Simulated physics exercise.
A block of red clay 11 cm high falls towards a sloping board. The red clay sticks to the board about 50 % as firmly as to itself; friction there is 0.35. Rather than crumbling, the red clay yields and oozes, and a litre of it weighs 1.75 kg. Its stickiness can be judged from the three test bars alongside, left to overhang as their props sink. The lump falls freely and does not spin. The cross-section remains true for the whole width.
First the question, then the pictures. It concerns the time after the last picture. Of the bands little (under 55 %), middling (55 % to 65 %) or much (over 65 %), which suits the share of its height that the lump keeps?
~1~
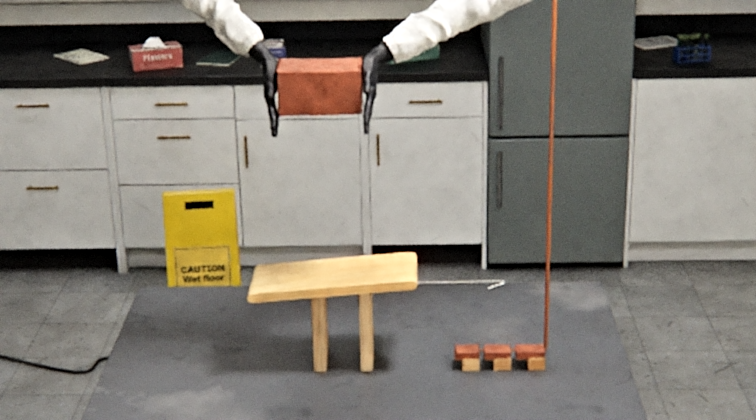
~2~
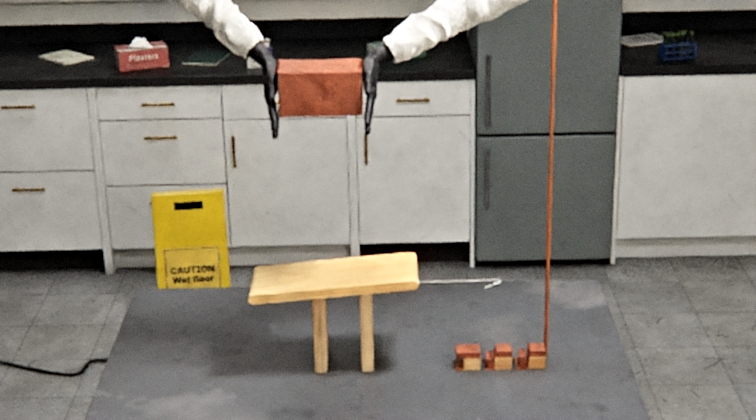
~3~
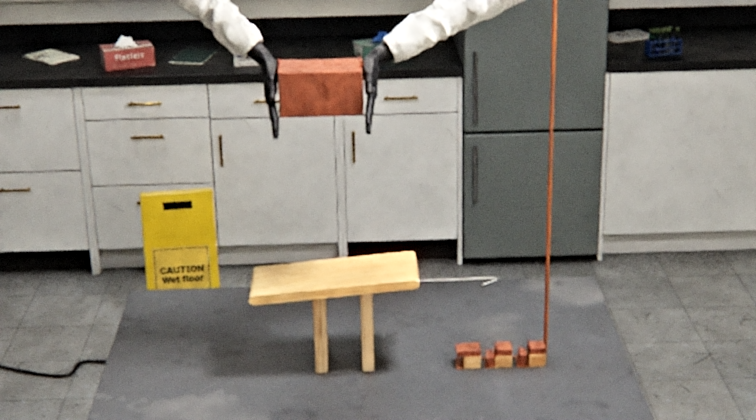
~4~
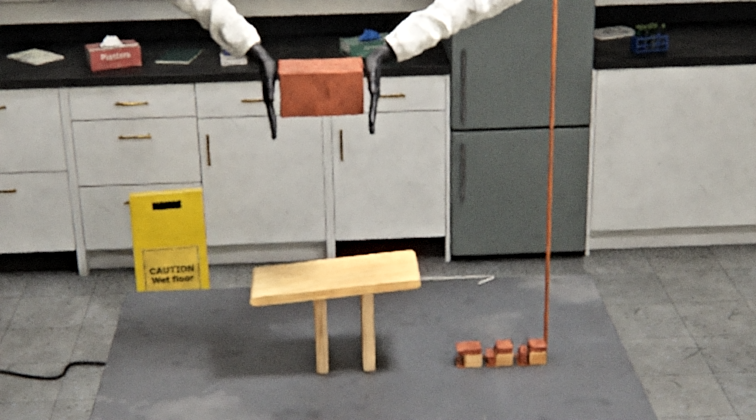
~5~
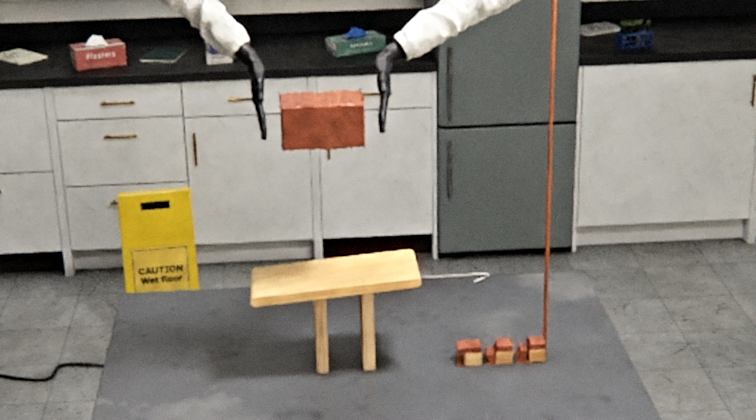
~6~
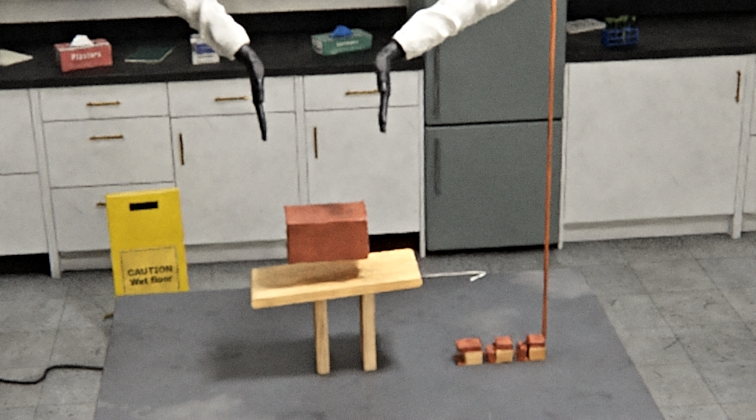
Middling.
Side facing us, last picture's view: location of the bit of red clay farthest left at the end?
It shows up near (266, 292) in the last picture.
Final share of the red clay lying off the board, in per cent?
Around 30 per cent lies off the board in the end.
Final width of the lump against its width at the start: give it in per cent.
Near 200 % by the end.
Last picture + 0.11 s, it stands 89 % of its first height and none has gone off the board.
Last picture + 0.24 s, it stands 59 % of its first height and 16 % has gone off the board.
Last picture + 0.38 s, it stands 59 % of its first height and 30 % has gone off the board.
Last picture + 0.51 s, it stands 59 % of its first height and 30 % has gone off the board.
Last picture + 0.61 s, it stands 59 % of its first height and 30 % has gone off the board.
